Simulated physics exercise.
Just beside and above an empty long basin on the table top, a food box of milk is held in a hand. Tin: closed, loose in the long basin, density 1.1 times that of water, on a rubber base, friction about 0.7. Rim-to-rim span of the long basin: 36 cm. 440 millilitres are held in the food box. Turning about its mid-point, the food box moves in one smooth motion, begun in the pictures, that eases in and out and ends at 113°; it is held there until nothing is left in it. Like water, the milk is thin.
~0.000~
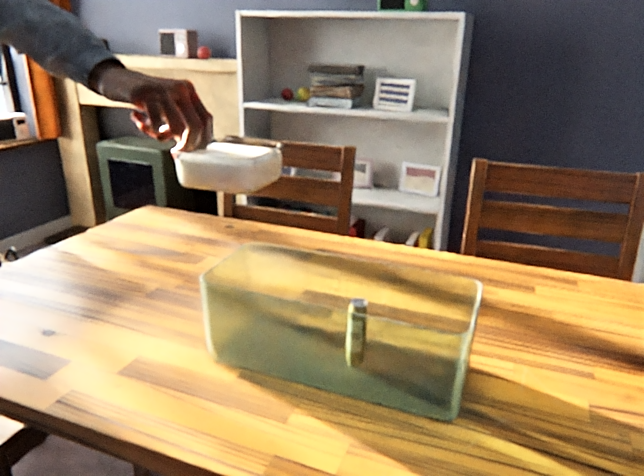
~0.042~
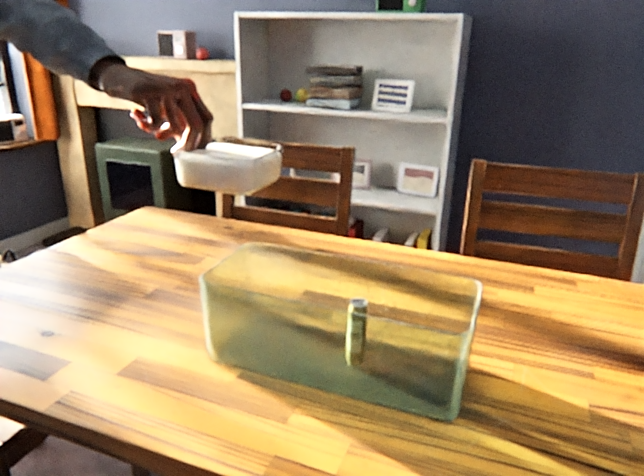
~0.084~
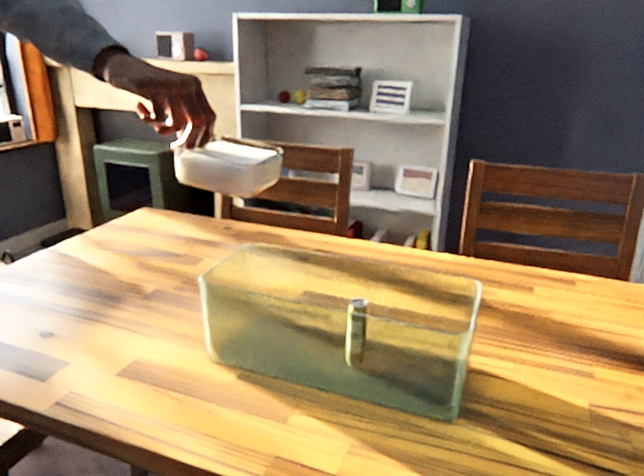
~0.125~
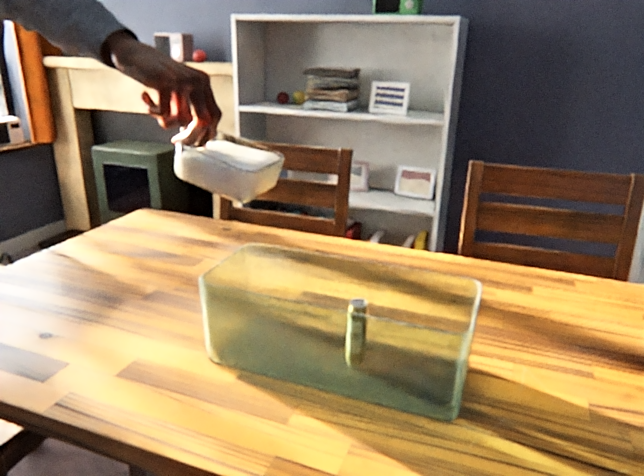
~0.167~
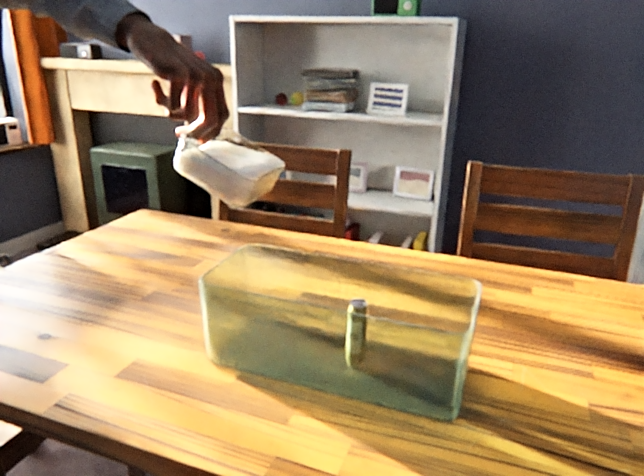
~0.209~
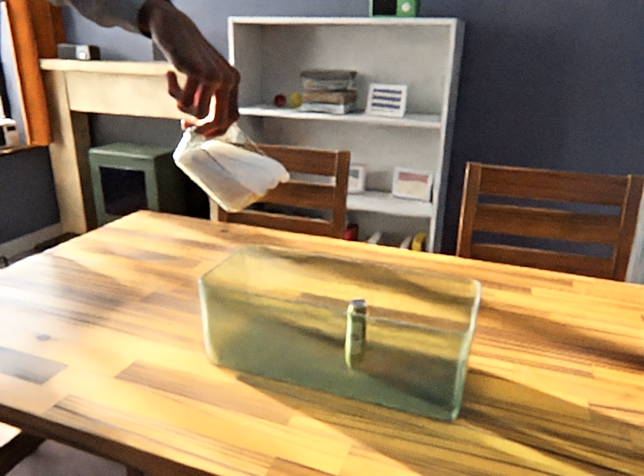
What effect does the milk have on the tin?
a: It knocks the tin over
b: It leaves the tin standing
The answer is b.
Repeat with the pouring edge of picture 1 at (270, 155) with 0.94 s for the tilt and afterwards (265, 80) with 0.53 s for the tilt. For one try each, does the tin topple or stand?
First it stays on its base; then it stays on its base.
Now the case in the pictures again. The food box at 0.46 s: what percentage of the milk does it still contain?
Roughly 4 %.
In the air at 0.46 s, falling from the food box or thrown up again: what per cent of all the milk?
Some 36 per cent.
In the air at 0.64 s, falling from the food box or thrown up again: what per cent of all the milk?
1 per cent or so.
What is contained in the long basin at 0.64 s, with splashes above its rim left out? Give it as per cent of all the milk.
About 98 %.
By 0.46 s the tilt is 108° and 4 per cent is still to pour; the tin stands where it began.
By 0.64 s the tilt is 113° and 0 per cent is still to pour; the tin stands where it began.
By 0.82 s the tilt is 113° and 0 per cent is still to pour; the tin stands where it began.
By 1.03 s the tilt is 113° and 0 per cent is still to pour; the tin stands where it began.
At rest the tin stands where it began.
